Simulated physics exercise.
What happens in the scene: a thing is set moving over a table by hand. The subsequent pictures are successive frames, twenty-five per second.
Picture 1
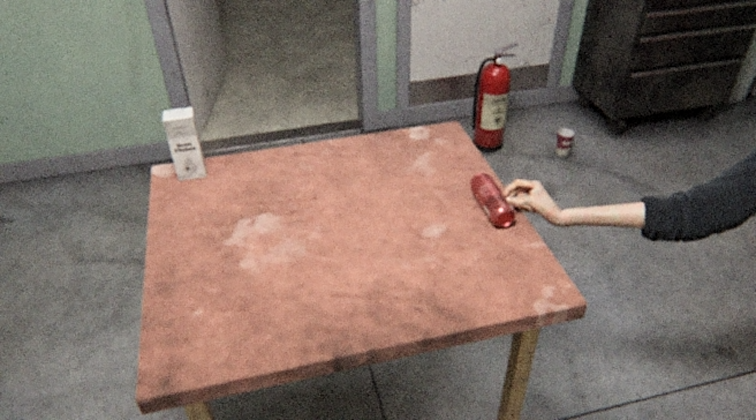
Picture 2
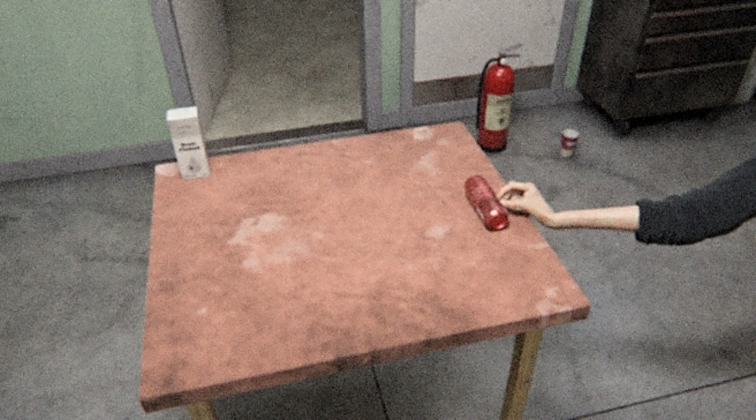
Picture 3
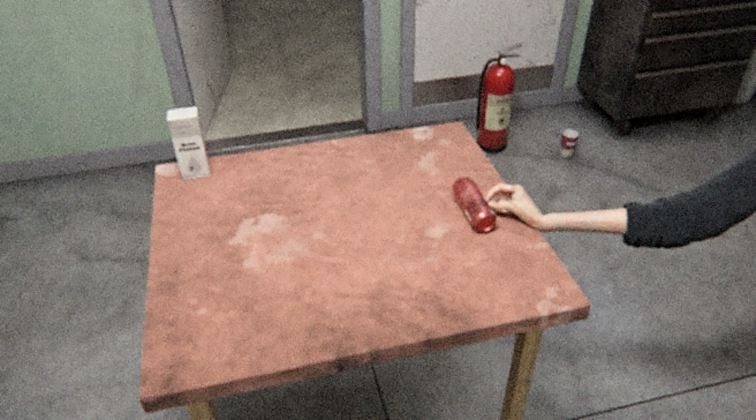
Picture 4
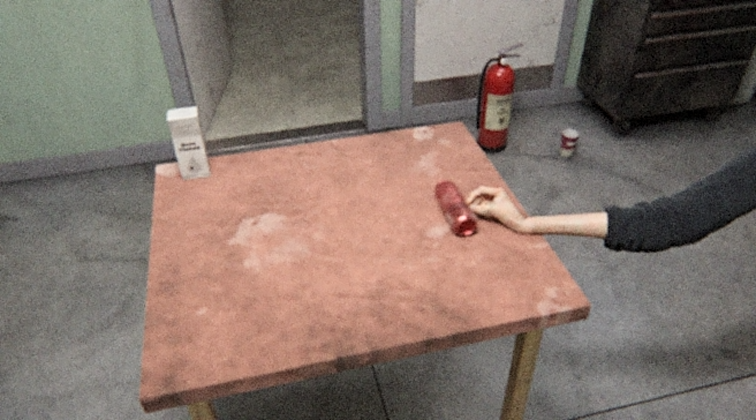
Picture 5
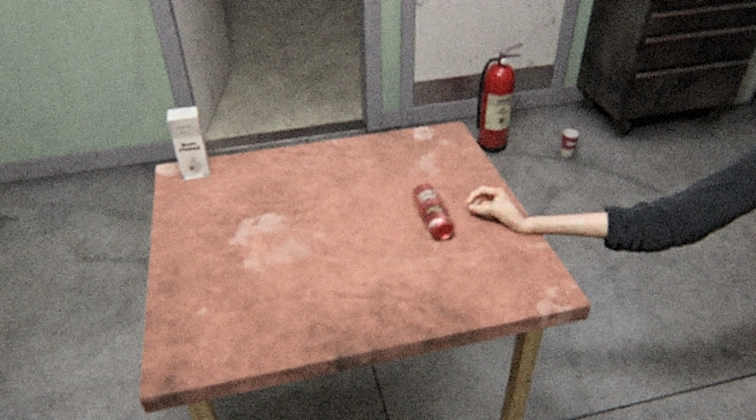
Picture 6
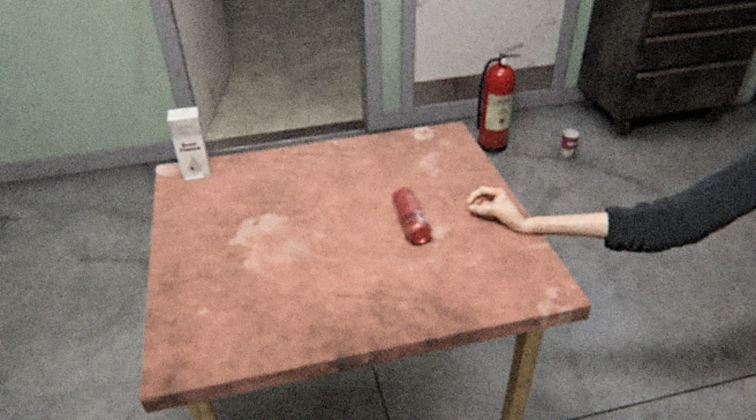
A red can lying on its side rolls leftward across a worn reddish table, pushed by a hand reaching in from the right, then continues alone toward the middle while the hand stays behind. The high, downward view shifts slightly at first, then holds steady. A white carton stands at the table's back left corner, with a red extinguisher and small cup on the grey floor behind.
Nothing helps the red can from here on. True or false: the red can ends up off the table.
True.
Then, 0.20 s past the last view, red can displaced well along near (297, 234).
Then, 0.40 s past the last view, red can displaced well along near (180, 254).
Then, 0.70 s past the last view, red can now off the table.
Then, 0.90 s past the last view, things are still on the move.
Finally, off the table, red can.
